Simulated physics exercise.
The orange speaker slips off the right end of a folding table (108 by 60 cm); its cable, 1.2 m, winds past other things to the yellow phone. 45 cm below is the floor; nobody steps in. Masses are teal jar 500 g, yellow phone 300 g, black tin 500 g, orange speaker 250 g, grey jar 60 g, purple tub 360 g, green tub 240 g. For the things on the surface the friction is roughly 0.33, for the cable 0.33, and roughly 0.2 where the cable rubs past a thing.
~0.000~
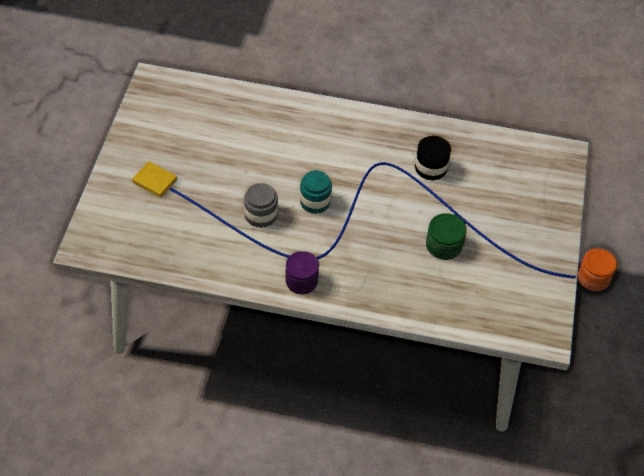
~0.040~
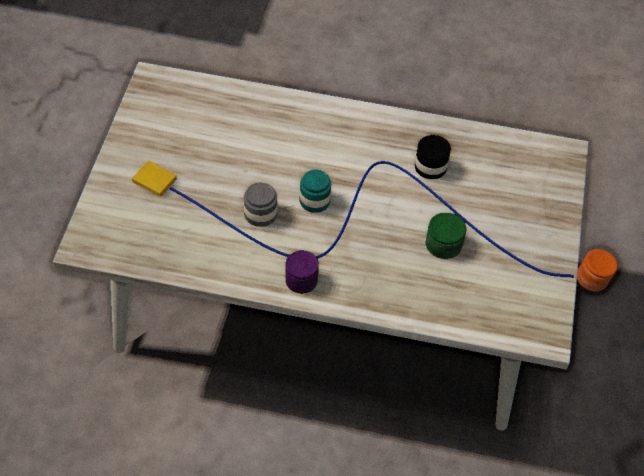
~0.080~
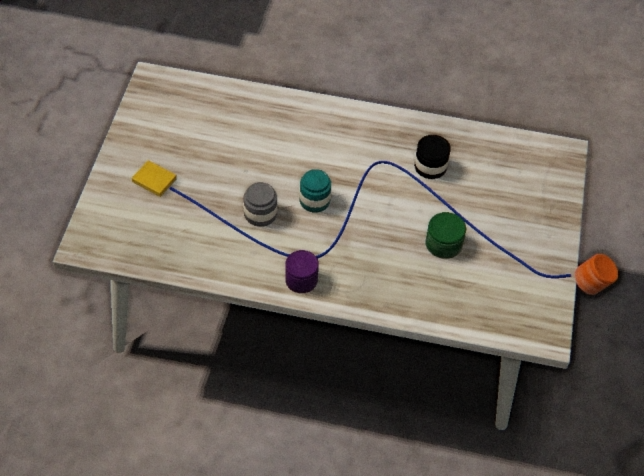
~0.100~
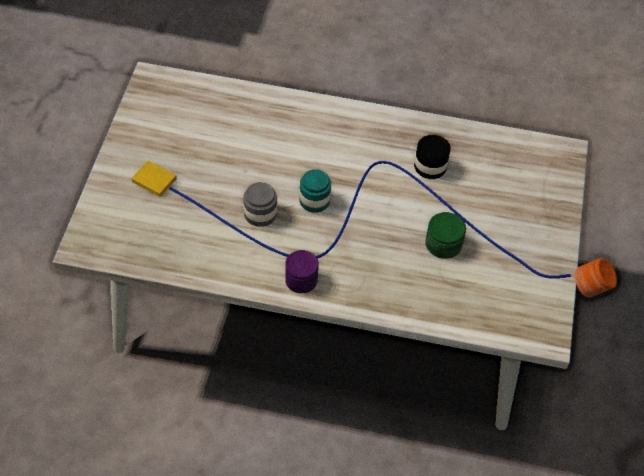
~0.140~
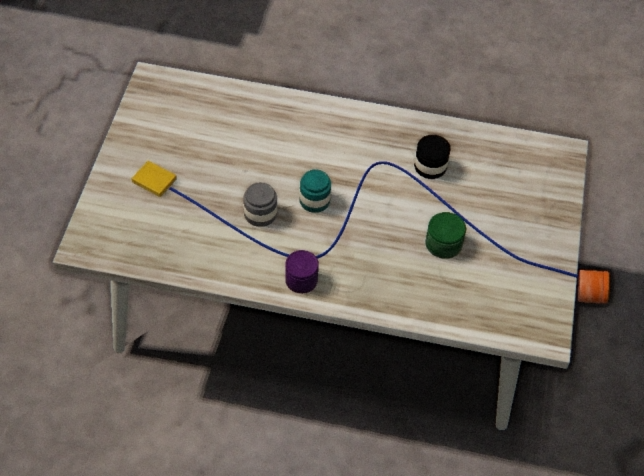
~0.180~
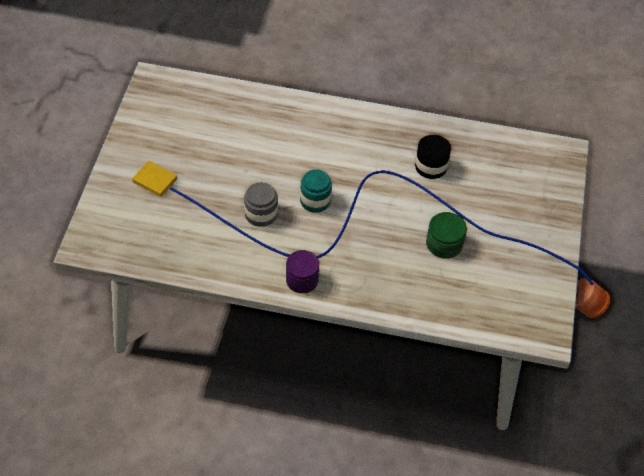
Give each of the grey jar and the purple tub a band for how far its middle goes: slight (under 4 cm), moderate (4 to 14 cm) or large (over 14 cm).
Bands given - grey jar: Large; purple tub: Slight.
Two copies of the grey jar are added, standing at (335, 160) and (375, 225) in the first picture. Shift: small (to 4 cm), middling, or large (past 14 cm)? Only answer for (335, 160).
At that spot the shift is slight.
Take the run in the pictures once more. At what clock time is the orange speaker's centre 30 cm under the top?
It happens at 0.32 seconds on the clock.
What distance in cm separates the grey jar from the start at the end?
Grey jar: 30 cm.
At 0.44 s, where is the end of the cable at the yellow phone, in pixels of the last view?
Pixel estimate: (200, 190).
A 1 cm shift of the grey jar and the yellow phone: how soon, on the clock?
The grey jar at 0.34 seconds and the yellow phone at 0.36 seconds.
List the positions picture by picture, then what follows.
The first frame shows grey jar (261, 194); purple tub (302, 264); cable runs through (524, 263) (439, 199) (362, 184) (216, 217).
The second frame shows orange speaker (601, 262); cable runs through (523, 262) (361, 183) (216, 216).
The third frame shows orange speaker (597, 274); cable runs through (522, 262) (361, 183) (216, 216).
The fourth frame shows orange speaker (596, 278); cable runs through (522, 262) (361, 183) (216, 216).
The fifth frame shows orange speaker (594, 287); cable runs through (525, 261) (361, 183) (216, 216).
The sixth frame shows grey jar (261, 193); purple tub (303, 263); cable runs through (551, 253) (451, 208) (362, 183) (217, 216).
By 0.4 s, the cable's tail end at (200, 190); grey jar 13 cm off its start, yellow phone 6 cm off its start, orange speaker over the edge.
By 0.7 s, the cable's tail end at (227, 193); grey jar 29 cm off its start, orange speaker over the edge, yellow phone 12 cm off its start.
By 0.9 s, the cable's tail end at (227, 193); grey jar 30 cm off its start at (298, 92), orange speaker over the edge, yellow phone 12 cm off its start at (208, 191).
By 1.2 s, the cable's tail end at (227, 193); grey jar 30 cm off its start, orange speaker over the edge, yellow phone 12 cm off its start.
By 2.4 s, the cable's tail end at (227, 193); grey jar 30 cm off its start at (298, 92), purple tub 0 cm off its start at (303, 263), orange speaker over the edge, yellow phone 12 cm off its start at (208, 191).
